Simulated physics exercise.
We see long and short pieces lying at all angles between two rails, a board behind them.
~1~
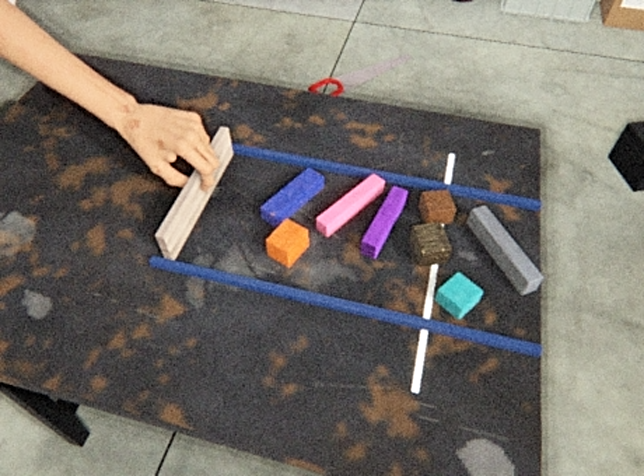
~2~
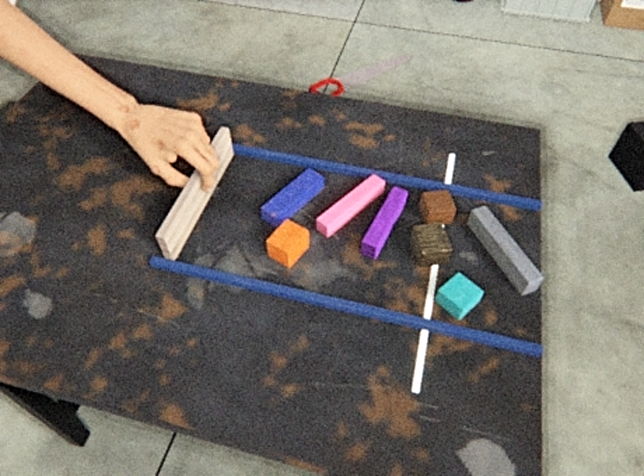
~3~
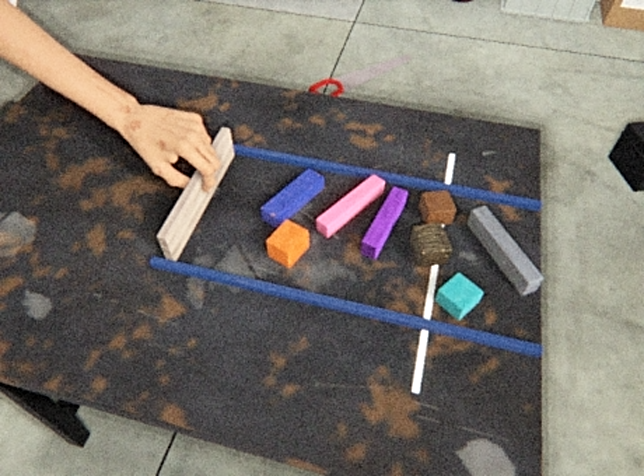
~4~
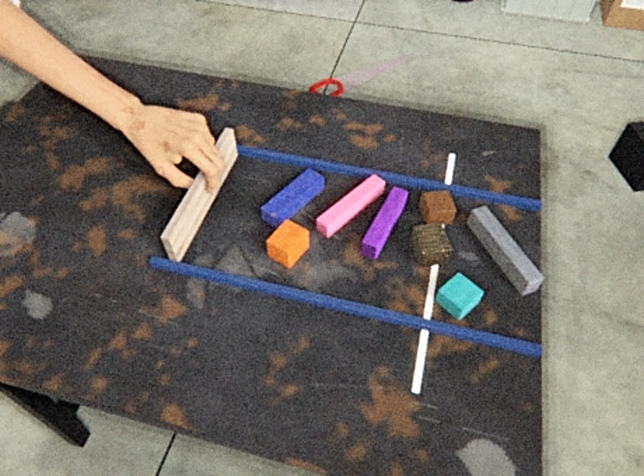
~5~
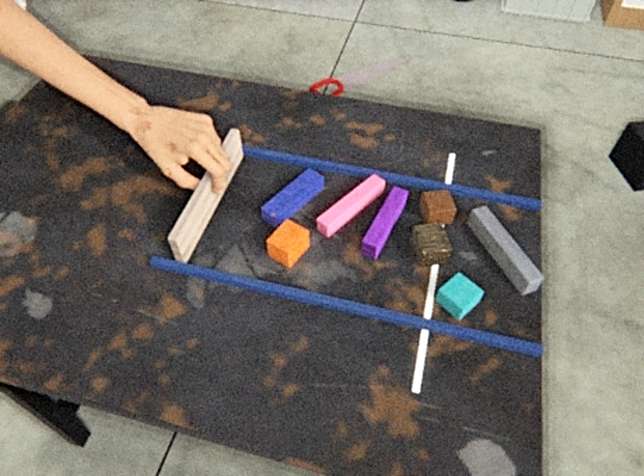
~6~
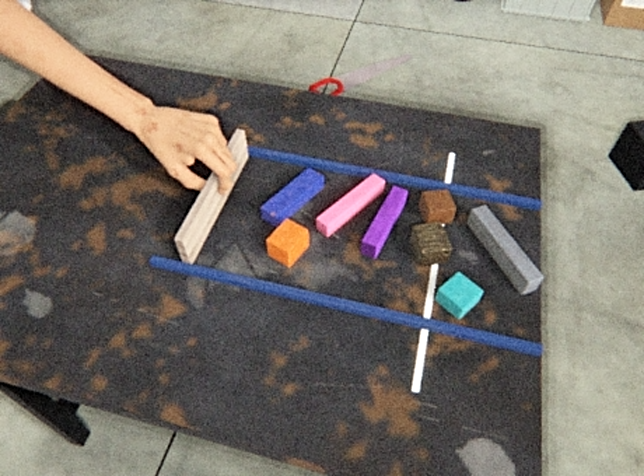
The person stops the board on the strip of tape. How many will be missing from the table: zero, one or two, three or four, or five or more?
Outcome: The number that fall off is zero.
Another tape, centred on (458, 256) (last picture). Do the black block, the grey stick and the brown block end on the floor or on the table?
The black block holds on; the grey stick drops off; the brown block is kept.
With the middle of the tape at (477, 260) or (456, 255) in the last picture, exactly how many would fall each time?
It would be 3 and 1.
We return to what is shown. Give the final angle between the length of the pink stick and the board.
Roughly 0° out of line.
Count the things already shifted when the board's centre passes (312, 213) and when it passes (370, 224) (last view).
By then 3, and 6.
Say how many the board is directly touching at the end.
That makes 2.
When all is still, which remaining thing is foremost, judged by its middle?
The grey stick.
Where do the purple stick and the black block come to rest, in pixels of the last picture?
Near (487, 242) and (511, 261).
Soon after, none off yet; grey stick at rest near (503, 248); turquoise block at rest near (459, 295); brown block at rest near (437, 208).
Then, none off yet; grey stick moved a little near (517, 248); turquoise block at rest near (459, 295); brown block moved about its own width near (479, 214).
At rest, the number that fall off is zero.
